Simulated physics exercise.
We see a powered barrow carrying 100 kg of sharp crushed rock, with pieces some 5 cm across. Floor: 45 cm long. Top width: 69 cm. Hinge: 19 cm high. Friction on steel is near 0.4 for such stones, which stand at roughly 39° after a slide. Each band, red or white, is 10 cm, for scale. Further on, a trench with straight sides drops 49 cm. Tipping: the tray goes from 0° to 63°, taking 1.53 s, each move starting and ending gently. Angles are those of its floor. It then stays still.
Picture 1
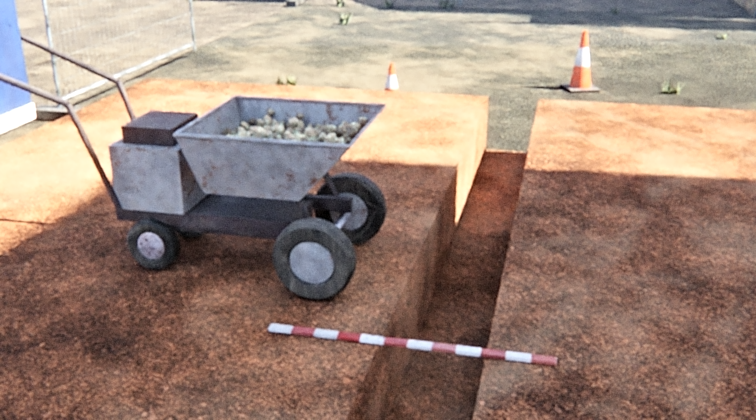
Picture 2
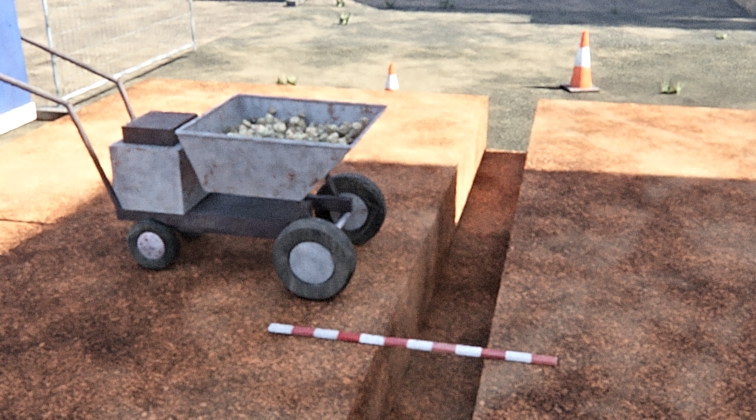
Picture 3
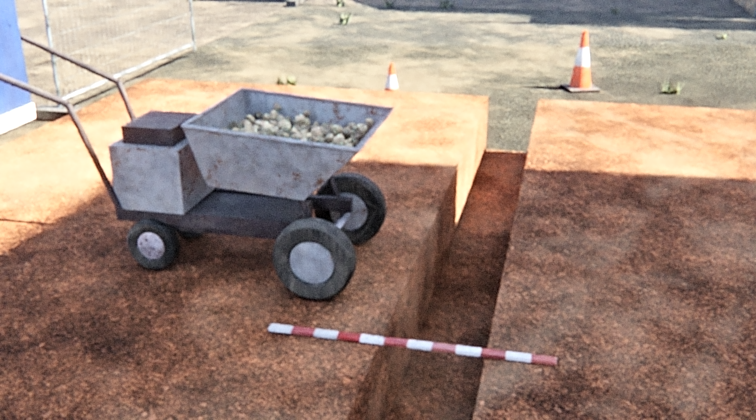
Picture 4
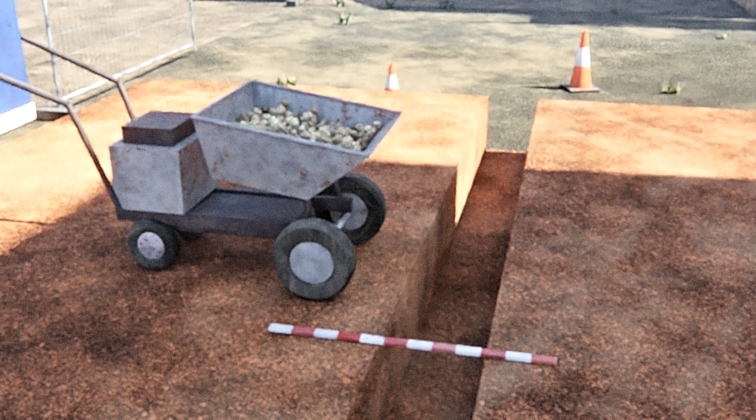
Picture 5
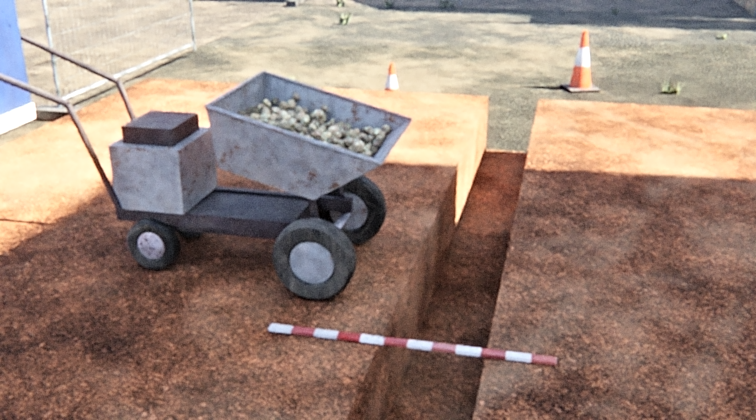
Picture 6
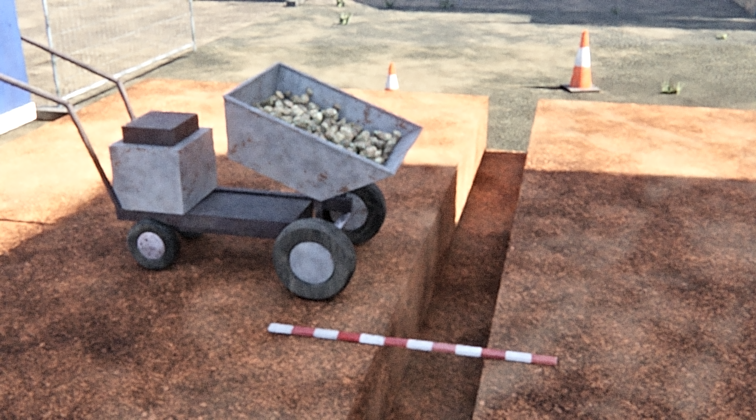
The grey metal tray of a small four-wheeled barrow, heaped with pale broken stones, starts nearly level and tilts steadily towards the right, its rear end rising away from the grey box behind it while the stones stay inside. The barrow stands at left on orange-brown ground beside a narrow straight-sided trench, with a red-and-white banded pole in front. Seen from slightly above by a still camera, orange cones and wire fencing stand behind on sunlit paving.
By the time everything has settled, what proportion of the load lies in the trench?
About 60 percent of the load.
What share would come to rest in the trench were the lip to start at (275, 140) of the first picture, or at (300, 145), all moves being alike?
About 50 per cent from the first spot, about 65 from the second.
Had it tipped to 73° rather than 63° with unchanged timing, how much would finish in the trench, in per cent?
Some 85% would finish there.
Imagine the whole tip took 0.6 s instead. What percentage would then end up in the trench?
I'd put it at some 45 in a hundred.
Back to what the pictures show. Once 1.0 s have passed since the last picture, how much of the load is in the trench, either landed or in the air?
Roughly 5 percent of the load.
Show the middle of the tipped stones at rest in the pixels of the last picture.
At about pixel (468, 361) in the last view.
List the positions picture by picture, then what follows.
The tray is at 0°, its lip at (349, 147); the top of the load is at (331, 129), in the first frame.
Lip at (352, 148), floor tilted 1°, highest stones at (324, 128), in the second frame.
The tray is at 4°, its lip at (358, 151); the top of the load is at (307, 124), in the third frame.
The tray is at 9°, its lip at (368, 156); the top of the load is at (276, 114), in the fourth frame.
Lip at (380, 164), floor tilted 15°, highest stones at (270, 109), in the fifth frame.
The tray is at 21°, its lip at (393, 174); the top of the load is at (280, 102), in the sixth frame.
Then, 0.5 s after the last picture the floor is at 53°, 100 % in the tray; the foremost stones are at (427, 205).
Then, 1.0 s after the last picture the floor is at 63°, 94 % in the tray, 6 % in the trench; the foremost stones are at (482, 307).
Then, 1.4 s after the last picture the floor is at 63°, 72 % in the tray, 26 % in the trench, 1 % past the trench; the foremost stones are at (516, 276).
Then, 3.3 s after the last picture the floor is at 63°, 37 % in the tray, 60 % in the trench, 2 % past the trench; the foremost stones are at (547, 277).
